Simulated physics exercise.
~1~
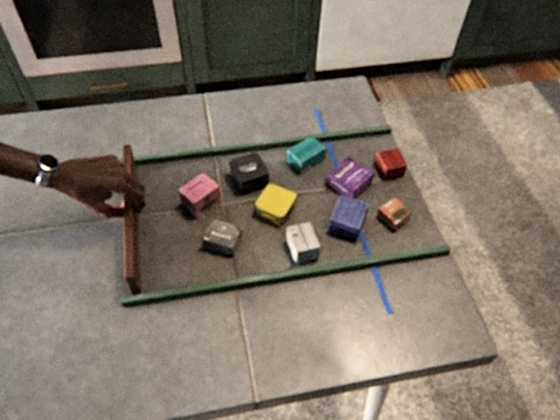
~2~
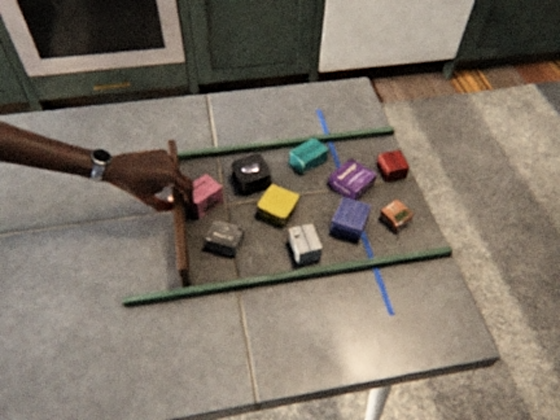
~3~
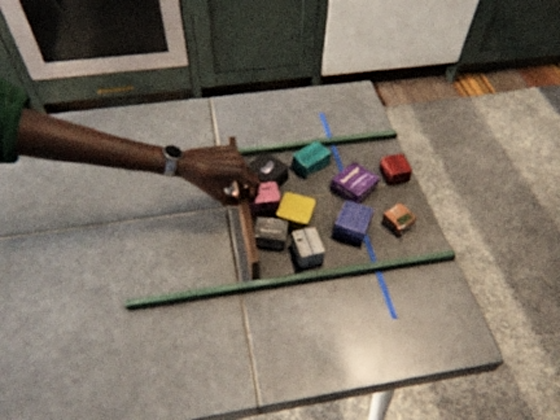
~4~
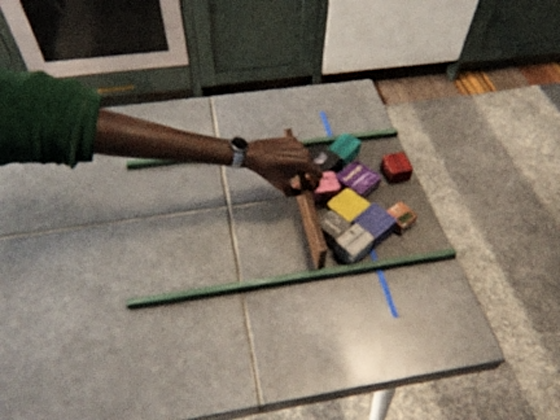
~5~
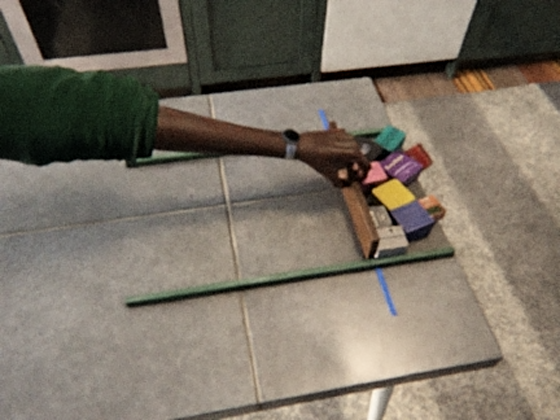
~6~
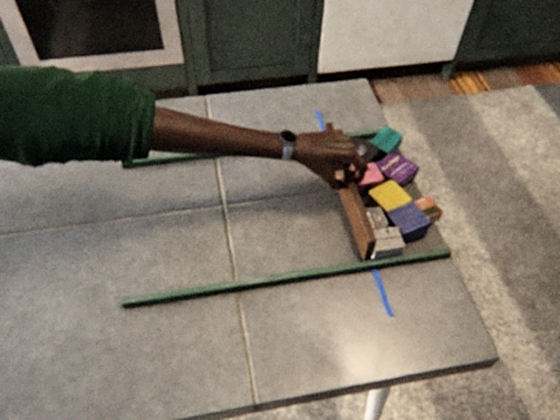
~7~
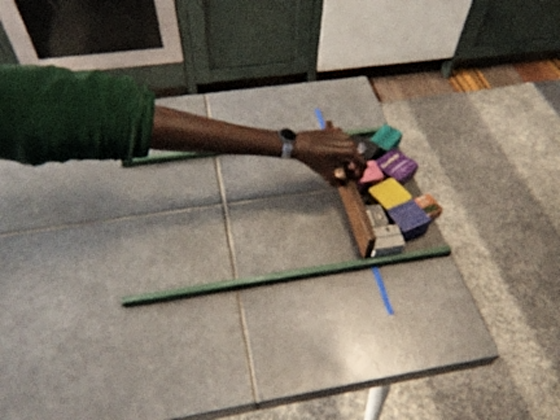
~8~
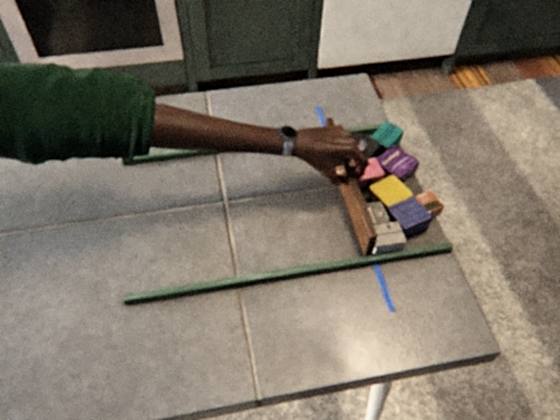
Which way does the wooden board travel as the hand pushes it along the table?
The board travels to the right, pushing the small boxes toward the table's edge.
